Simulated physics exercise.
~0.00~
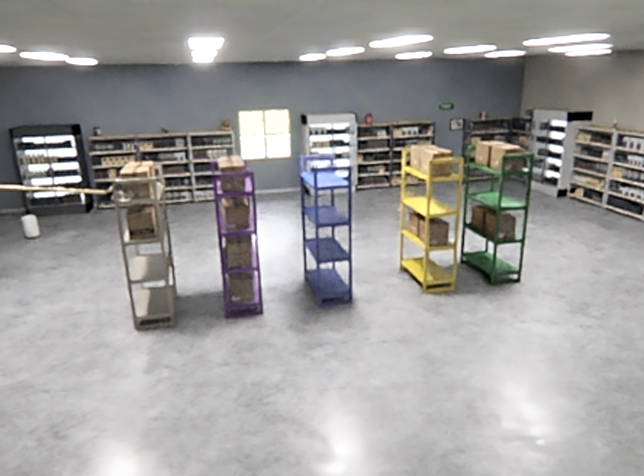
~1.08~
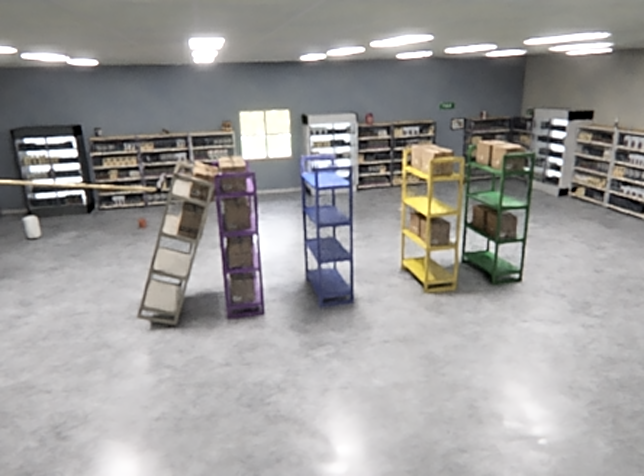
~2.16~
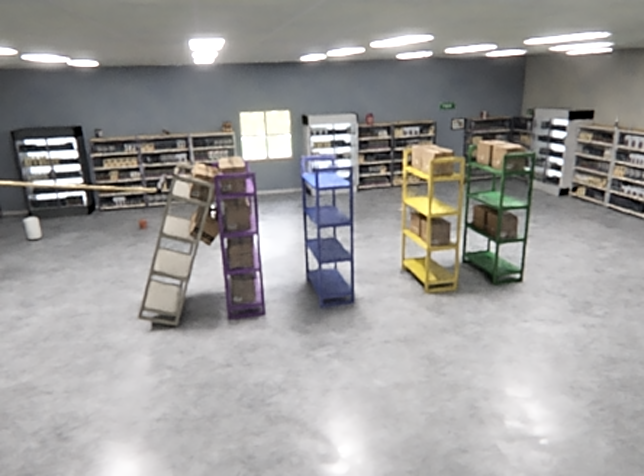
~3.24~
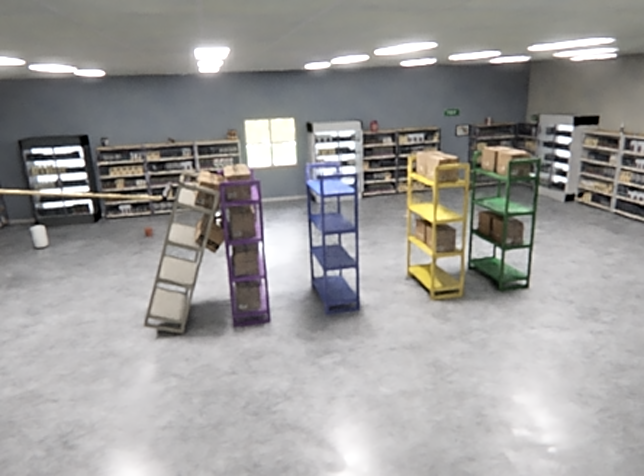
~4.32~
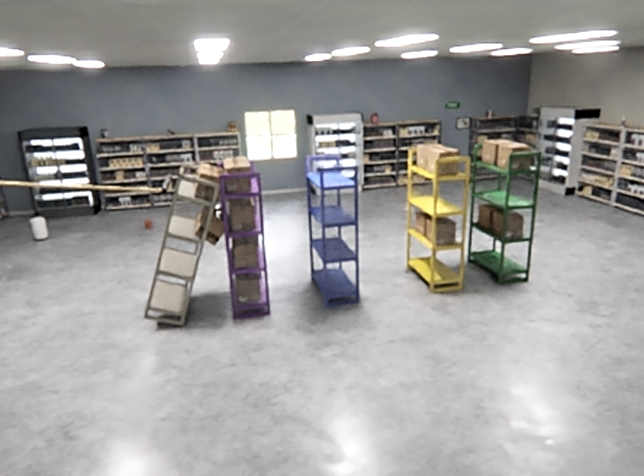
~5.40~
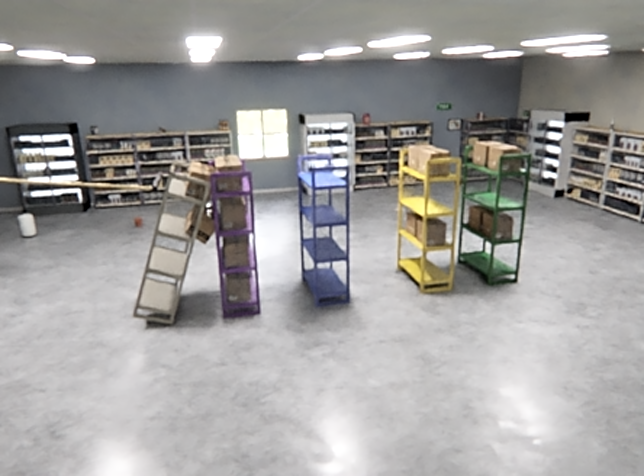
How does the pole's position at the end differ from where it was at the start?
The pole ends up further to the right than at the start. It first reached the upright grey unit, and now it extends to the top of that unit as it leans towards the purple one.
